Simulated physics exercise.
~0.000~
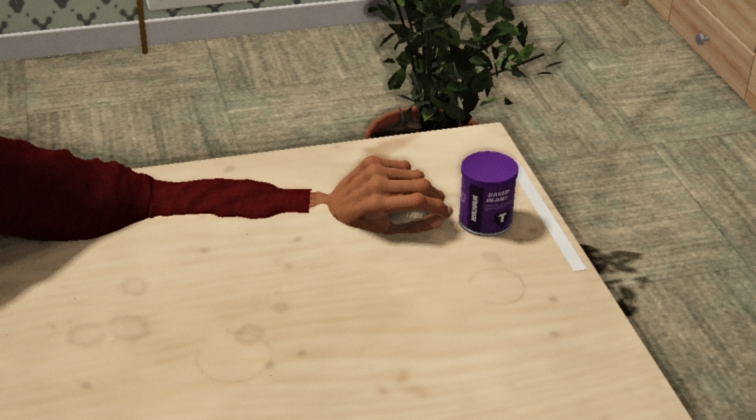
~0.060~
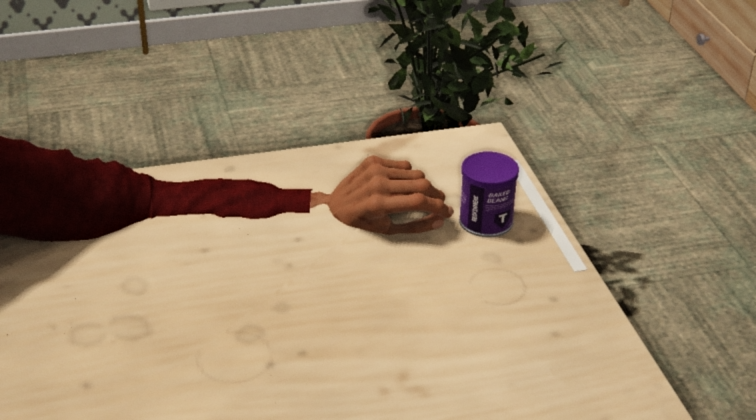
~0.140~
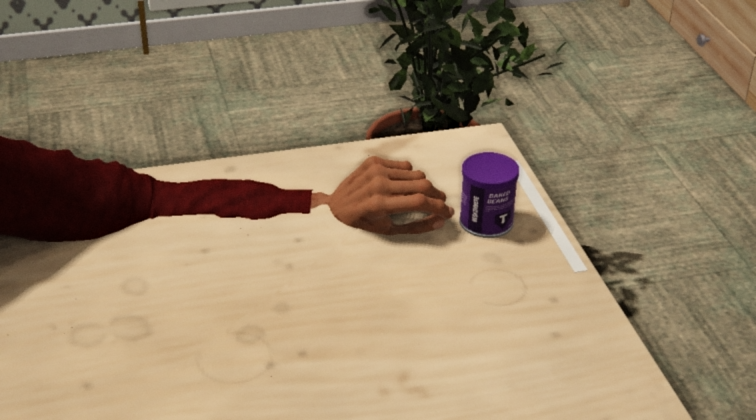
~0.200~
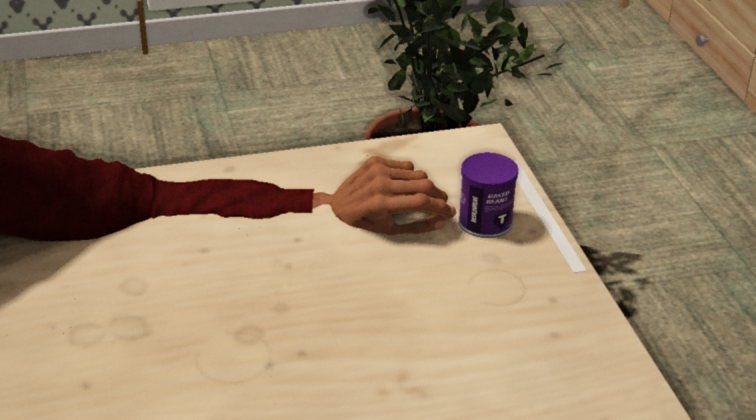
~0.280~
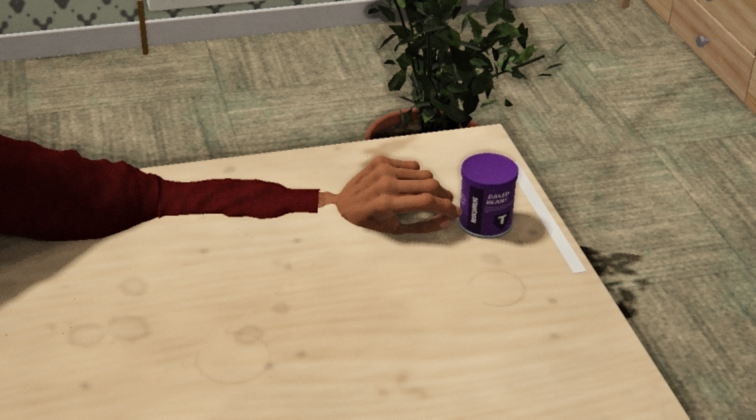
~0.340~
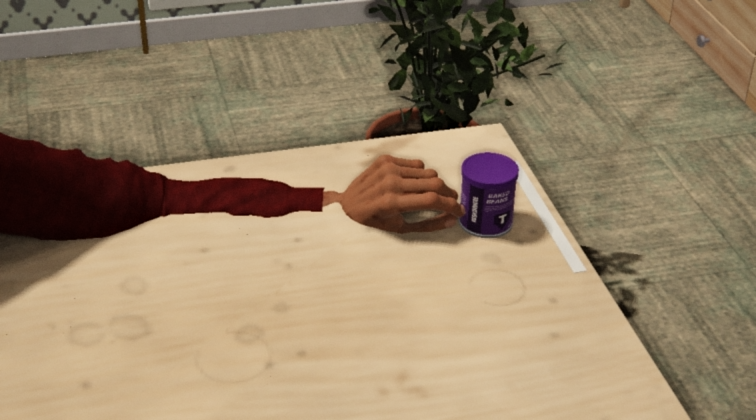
On a light wooden table near a white tape mark, a purple container stands almost still while a hand in a dark red sleeve beside it shifts slightly right, closing the small gap; a potted plant sits behind.
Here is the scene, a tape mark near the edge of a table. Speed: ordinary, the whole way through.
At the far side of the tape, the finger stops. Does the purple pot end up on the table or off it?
So the purple pot goes off the side.
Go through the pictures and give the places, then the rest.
The first picture shows purple pot (488, 194).
The second picture shows purple pot (489, 195).
The third picture shows purple pot (489, 195).
The fourth picture shows purple pot (488, 196).
The fifth picture shows purple pot (488, 196).
The sixth picture shows purple pot (488, 196).
After 1.70 s, purple pot tipped 23° from how it was near (587, 189).
After 2.02 s, purple pot falling.
By the end (2.3 s), the purple pot falls off the table.
